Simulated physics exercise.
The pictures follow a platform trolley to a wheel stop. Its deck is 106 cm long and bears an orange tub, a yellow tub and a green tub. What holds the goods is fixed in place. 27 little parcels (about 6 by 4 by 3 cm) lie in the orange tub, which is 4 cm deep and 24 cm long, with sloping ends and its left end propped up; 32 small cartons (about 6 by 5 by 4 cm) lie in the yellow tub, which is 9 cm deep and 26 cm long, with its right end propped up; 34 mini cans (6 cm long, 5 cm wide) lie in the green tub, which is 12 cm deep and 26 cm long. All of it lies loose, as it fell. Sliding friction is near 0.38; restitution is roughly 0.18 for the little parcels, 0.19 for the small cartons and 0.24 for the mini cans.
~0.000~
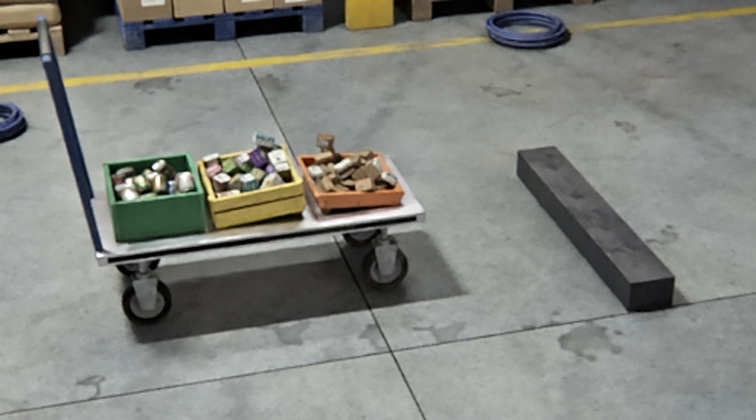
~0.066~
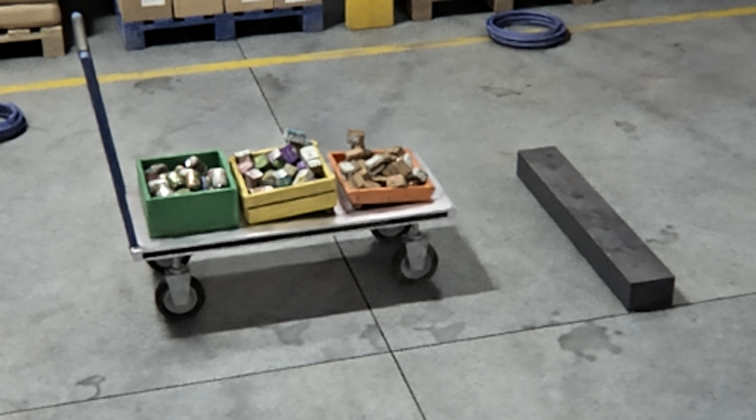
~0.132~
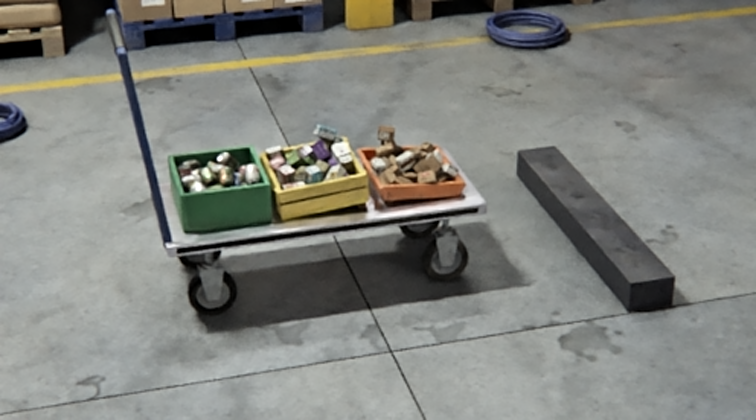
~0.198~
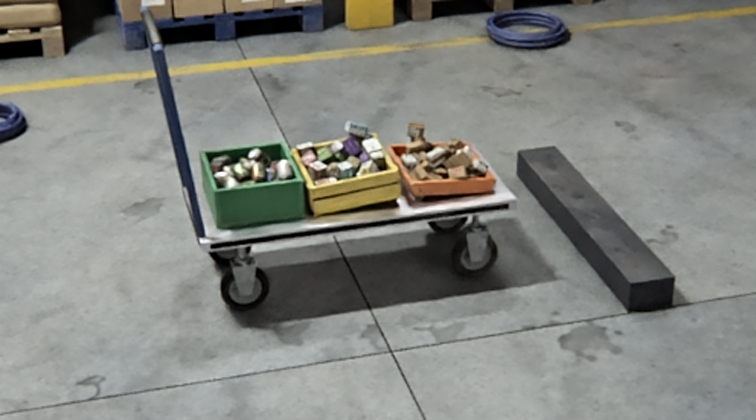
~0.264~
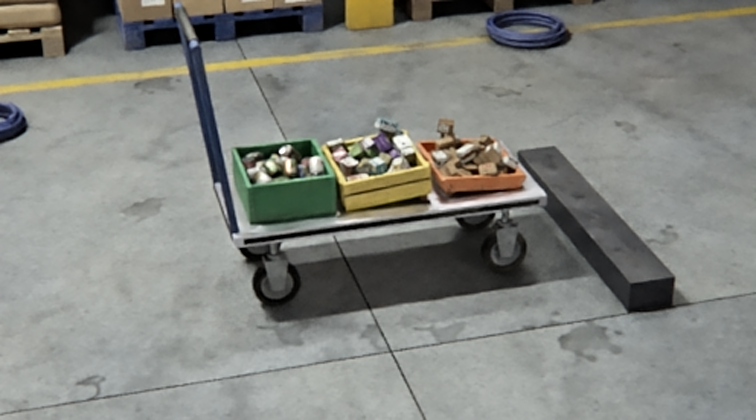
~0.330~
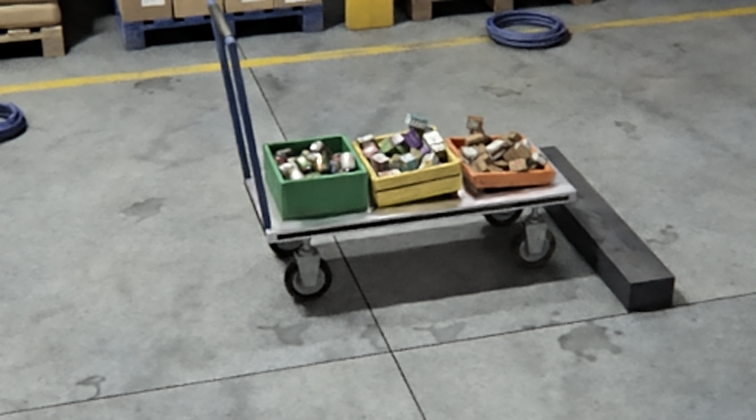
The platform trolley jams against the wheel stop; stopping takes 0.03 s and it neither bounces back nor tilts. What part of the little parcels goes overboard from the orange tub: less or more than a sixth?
More than a sixth of the little parcels leave the orange tub.
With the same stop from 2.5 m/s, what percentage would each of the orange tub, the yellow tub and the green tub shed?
Then orange tub 60, yellow tub 20, green tub 0 per cent.
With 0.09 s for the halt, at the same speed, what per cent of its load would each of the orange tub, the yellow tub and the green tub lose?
In that case orange tub 30, yellow tub 10, green tub 0 per cent.
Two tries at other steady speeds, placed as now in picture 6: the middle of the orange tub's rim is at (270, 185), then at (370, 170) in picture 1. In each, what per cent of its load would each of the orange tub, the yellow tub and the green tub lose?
Orange tub 60 then 40, yellow tub 10 then 0, green tub 0 then 0 per cent.
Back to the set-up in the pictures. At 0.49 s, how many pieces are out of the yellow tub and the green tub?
Out by then, roughly: Yellow tub 0, green tub 0.
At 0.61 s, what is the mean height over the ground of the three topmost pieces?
Roughly 46 cm.
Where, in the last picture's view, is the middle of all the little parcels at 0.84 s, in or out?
Around (555, 155).
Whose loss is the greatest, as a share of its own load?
The orange tub.
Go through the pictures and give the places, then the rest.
In the first picture (each is followed by its nearest rim corner in this view), orange tub, (319, 194); yellow tub, (216, 200); 65 cm short of the stop; none out.
Orange tub, (351, 190); yellow tub, (249, 195); 54 cm short of the stop, in the second picture.
Orange tub, (383, 186); yellow tub, (282, 191); 44 cm short of the stop, in the third picture.
Orange tub, (414, 182); yellow tub, (315, 187); 33 cm short of the stop, in the fourth picture.
Orange tub, (445, 178); yellow tub, (347, 183); 22 cm short of the stop, in the fifth picture.
Orange tub, (476, 174); yellow tub, (379, 179); 12 cm short of the stop; none out, in the sixth picture.
After 0.39 s, the wheels strike.
After 0.49 s, orange tub 27 in, 0 out, yellow tub 32 in, 0 out and green tub 34 in, 0 out.
After 0.61 s, orange tub 19 in, 8 out, yellow tub 30 in, 2 out and green tub 34 in, 0 out.
After 0.84 s, orange tub 17 in, 10 out, yellow tub 30 in, 2 out and green tub 34 in, 0 out.
When it is over (at 1.34 s), orange tub 16 in, 11 out, yellow tub 30 in, 2 out and green tub 34 in, 0 out. Asked share, 11 of 27, 41 per cent.
